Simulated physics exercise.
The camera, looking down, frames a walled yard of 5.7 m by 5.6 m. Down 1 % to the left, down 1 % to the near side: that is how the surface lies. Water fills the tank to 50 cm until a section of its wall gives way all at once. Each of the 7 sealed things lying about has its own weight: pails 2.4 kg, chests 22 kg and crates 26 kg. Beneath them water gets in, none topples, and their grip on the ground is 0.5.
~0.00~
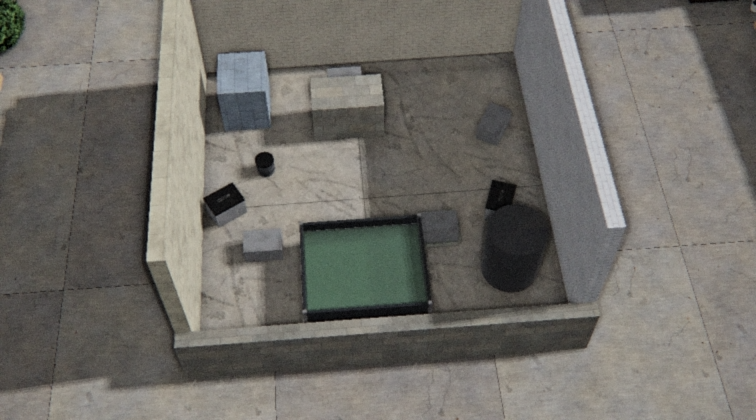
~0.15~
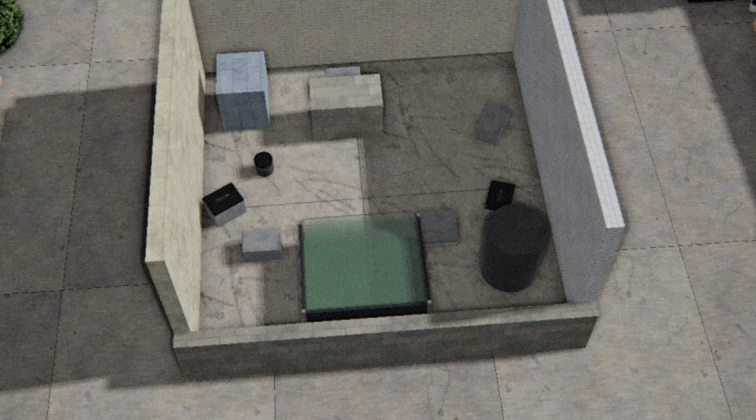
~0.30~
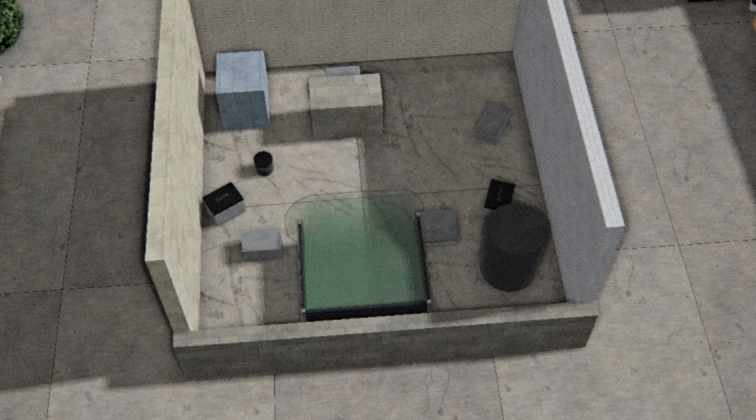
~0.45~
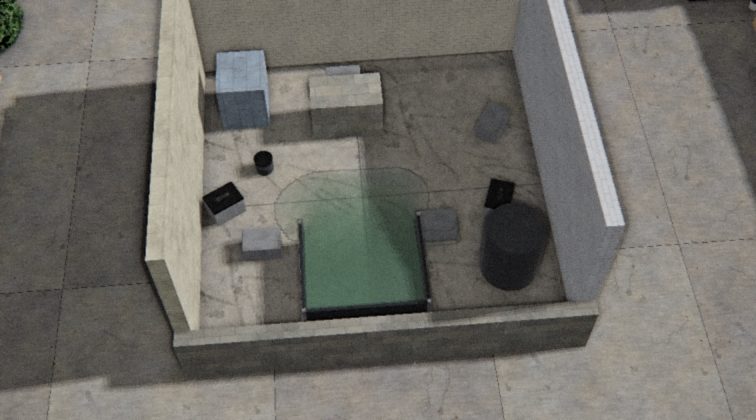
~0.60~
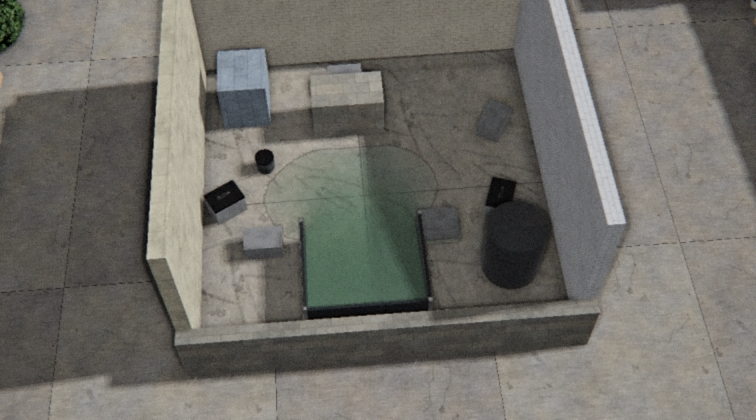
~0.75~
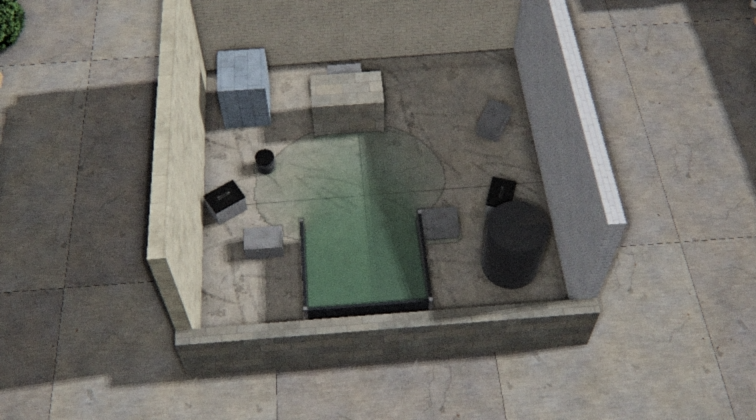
At the start, green water fills a dark-edged rectangular area at the near side of a walled yard, with boxes, blocks and dark cylinders around it. The water then spills past the far edge and spreads in a widening rounded sheet across the floor, while the objects stay put.
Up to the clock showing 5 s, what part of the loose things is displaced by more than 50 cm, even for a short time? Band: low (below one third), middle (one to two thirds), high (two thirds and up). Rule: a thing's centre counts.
Low.
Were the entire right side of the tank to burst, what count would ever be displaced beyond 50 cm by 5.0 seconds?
Then 3.
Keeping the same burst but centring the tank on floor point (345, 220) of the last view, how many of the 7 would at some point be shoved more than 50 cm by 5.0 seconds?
That gives 1 of them.
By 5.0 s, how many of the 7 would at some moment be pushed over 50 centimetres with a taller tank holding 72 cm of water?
So the tally would be 4.
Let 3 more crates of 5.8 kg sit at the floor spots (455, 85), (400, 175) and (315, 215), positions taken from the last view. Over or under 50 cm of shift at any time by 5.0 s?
Going through them in turn, I'd say beyond, beyond and beyond.
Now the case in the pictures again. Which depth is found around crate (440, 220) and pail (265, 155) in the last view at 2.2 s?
First roughly 2 cm, second roughly 16 cm.
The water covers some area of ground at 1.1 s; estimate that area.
Roughly 10.5 m2.
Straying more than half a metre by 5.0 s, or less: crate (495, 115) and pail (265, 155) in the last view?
Well, one then the other: A smaller shift, then a bigger shift.
After 1.1 s 0 of 7 are over 50 cm from their spots; 0 afloat.
After 2.2 s 1 of 7 are over 50 cm from their spots; 1 afloat.
After 3.5 s 1 of 7 are over 50 cm from their spots; 1 afloat.
After 5.0 s 1 of 7 are over 50 cm from their spots, and 1 have been at some point; 1 afloat.
